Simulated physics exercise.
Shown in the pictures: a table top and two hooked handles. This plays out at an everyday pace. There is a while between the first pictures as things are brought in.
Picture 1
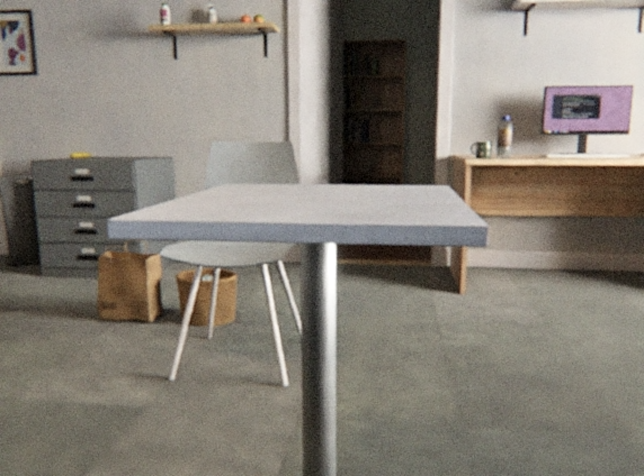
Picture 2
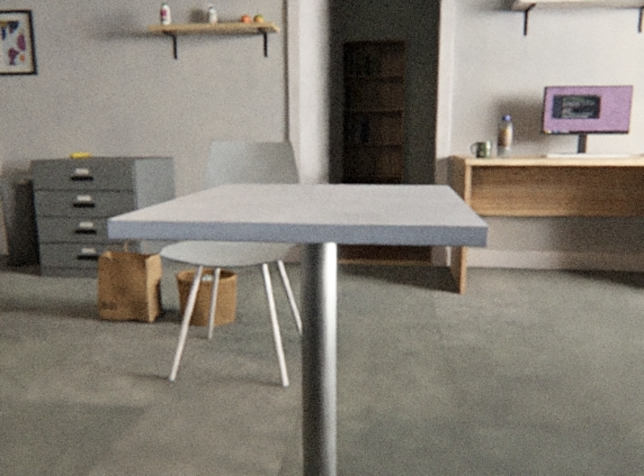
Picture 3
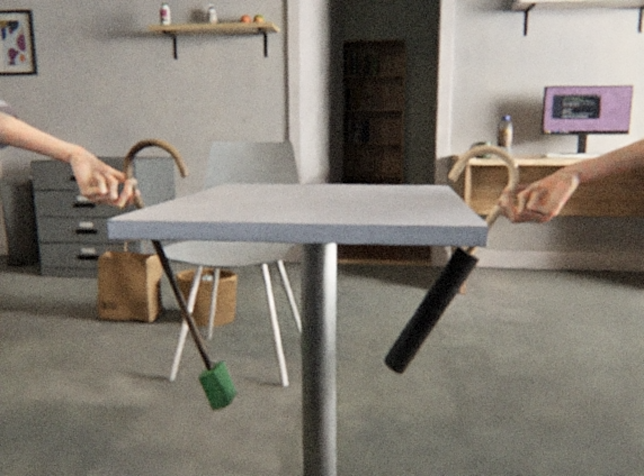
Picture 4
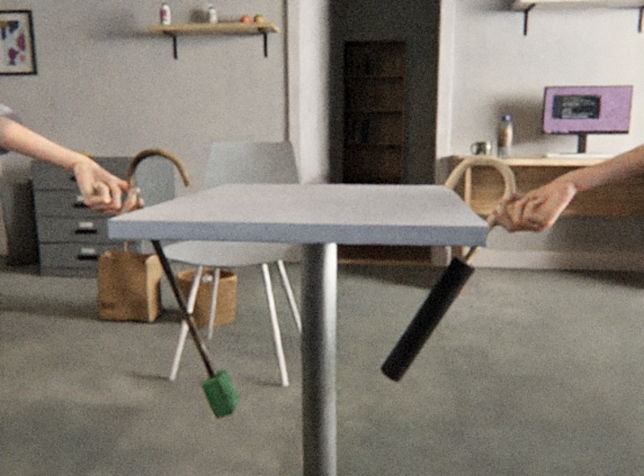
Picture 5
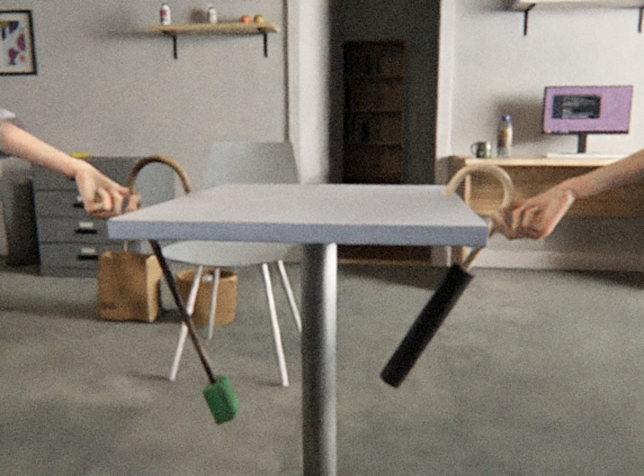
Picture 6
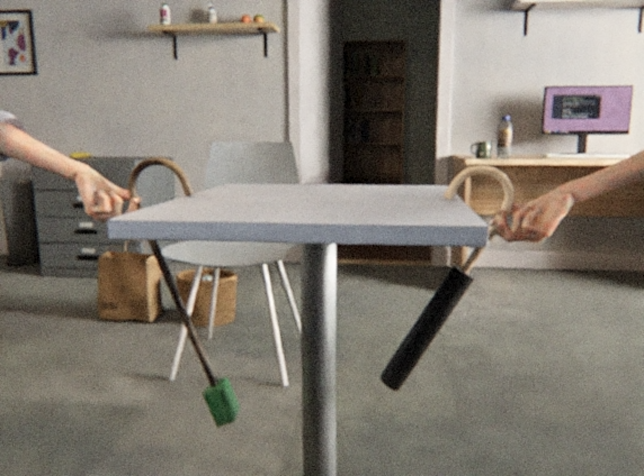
Two hands bring a green brush and a black umbrella to opposite table edges.
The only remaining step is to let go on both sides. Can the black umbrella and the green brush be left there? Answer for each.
In the end the black umbrella stays hooked on the edge and the green brush stays hooked on the edge.
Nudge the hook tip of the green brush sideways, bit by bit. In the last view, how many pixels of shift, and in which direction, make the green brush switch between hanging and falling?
Going left by 8 pixels puts it on the brink.
Then, 0.40 s past the last view, black umbrella at rest near (435, 279); green brush at rest near (198, 290).
Finally, the black umbrella hangs from the table, near (433, 278); the green brush hangs from the table, near (198, 290).
